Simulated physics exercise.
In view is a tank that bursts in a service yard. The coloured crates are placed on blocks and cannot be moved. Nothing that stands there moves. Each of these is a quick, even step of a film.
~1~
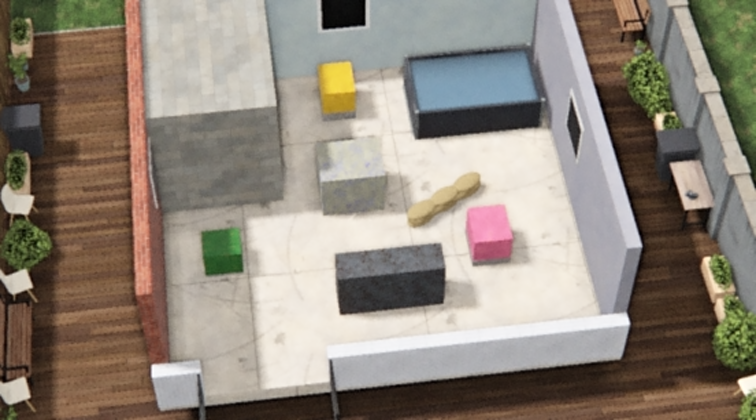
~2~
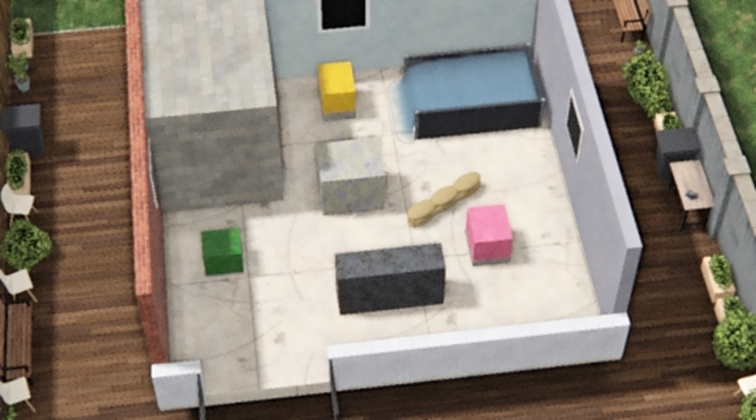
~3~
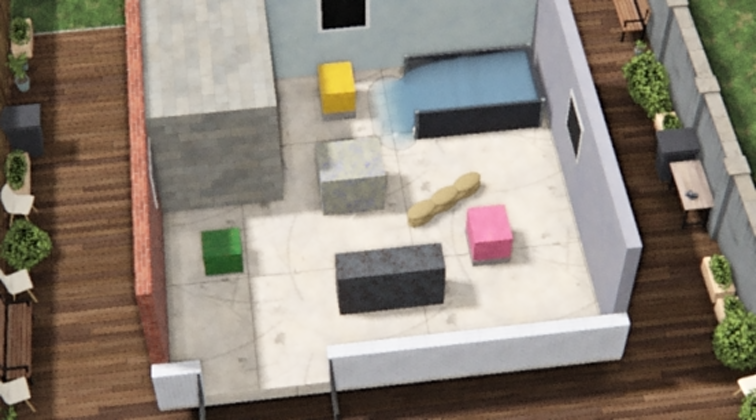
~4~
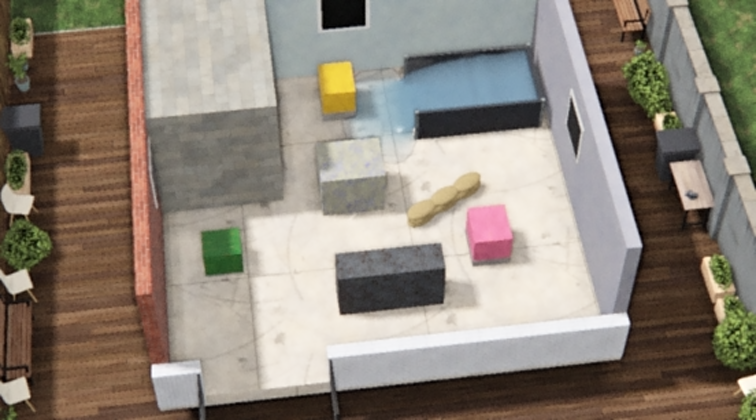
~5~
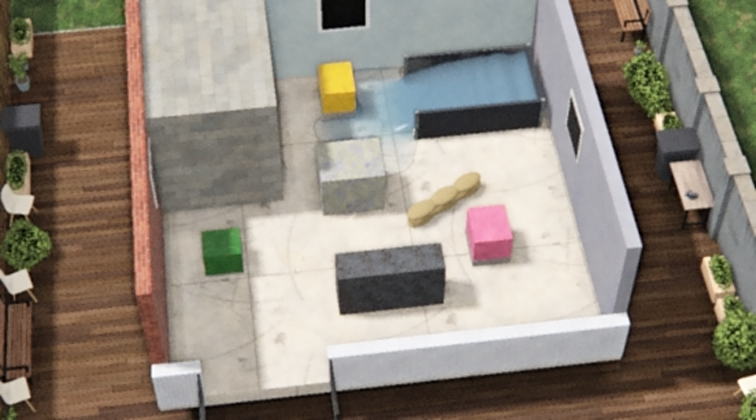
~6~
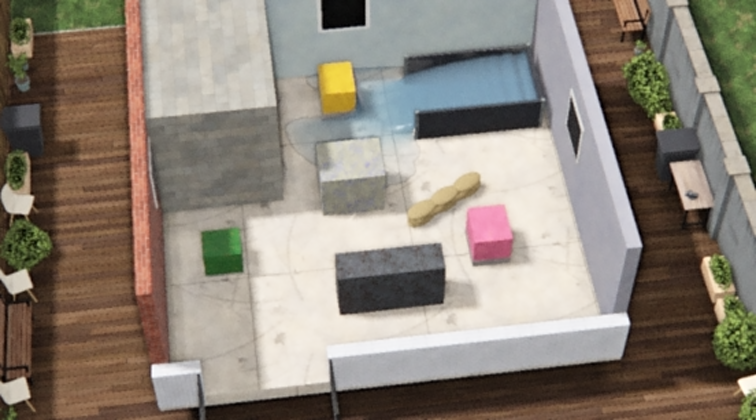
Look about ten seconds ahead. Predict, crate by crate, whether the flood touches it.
In the end the yellow crate is flooded, the pink crate is not flooded, the green crate is flooded.
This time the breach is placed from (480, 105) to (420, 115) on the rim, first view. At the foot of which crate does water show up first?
The pink-painted one comes first.
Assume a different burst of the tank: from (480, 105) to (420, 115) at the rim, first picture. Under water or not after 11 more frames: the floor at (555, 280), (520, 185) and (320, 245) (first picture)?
Drenched; drenched; drenched.
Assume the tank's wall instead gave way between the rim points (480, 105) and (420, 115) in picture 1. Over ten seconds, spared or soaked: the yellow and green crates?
I expect yellow remains untouched while green goes wet.
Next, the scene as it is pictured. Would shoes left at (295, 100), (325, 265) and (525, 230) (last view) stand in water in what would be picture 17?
Point one sodden, point two sodden, point three left clear.
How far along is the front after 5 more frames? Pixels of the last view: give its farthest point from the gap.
I'd say around (290, 206).
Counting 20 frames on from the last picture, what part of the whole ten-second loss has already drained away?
Close to 0 per cent.
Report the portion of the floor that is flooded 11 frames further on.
Around 25 percent.
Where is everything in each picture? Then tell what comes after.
The water tank at (473, 81) is whole and still, in the first frame.
The front is at (401, 82), out from the gap at (412, 101), in the second frame.
The front is at (380, 82), out from the gap at (412, 103), in the third frame.
Water pours out at (412, 104) and has run to a hidden place, in the fourth frame.
The front is at a hidden place, out from the gap at (412, 105), in the fifth frame.
The front is at (292, 137), out from the gap at (412, 105), in the sixth frame.
A moment on, water covers 15 % of the floor; the yellow crate water round its plinth, the pink crate not reached, the green crate not reached.
Next, water covers 25 % of the floor; the yellow crate water round its plinth, the pink crate not reached, the green crate not reached.
Then, water covers 45 % of the floor; the yellow crate water round its plinth, the pink crate not reached, the green crate water round its plinth.
Later, water covers 70 % of the floor; the yellow crate water round its plinth, the pink crate water round its plinth, the green crate water round its plinth.
In the end, water covers 85 % of the floor; the yellow crate was topped, the pink crate stayed above the water, the green crate was topped.
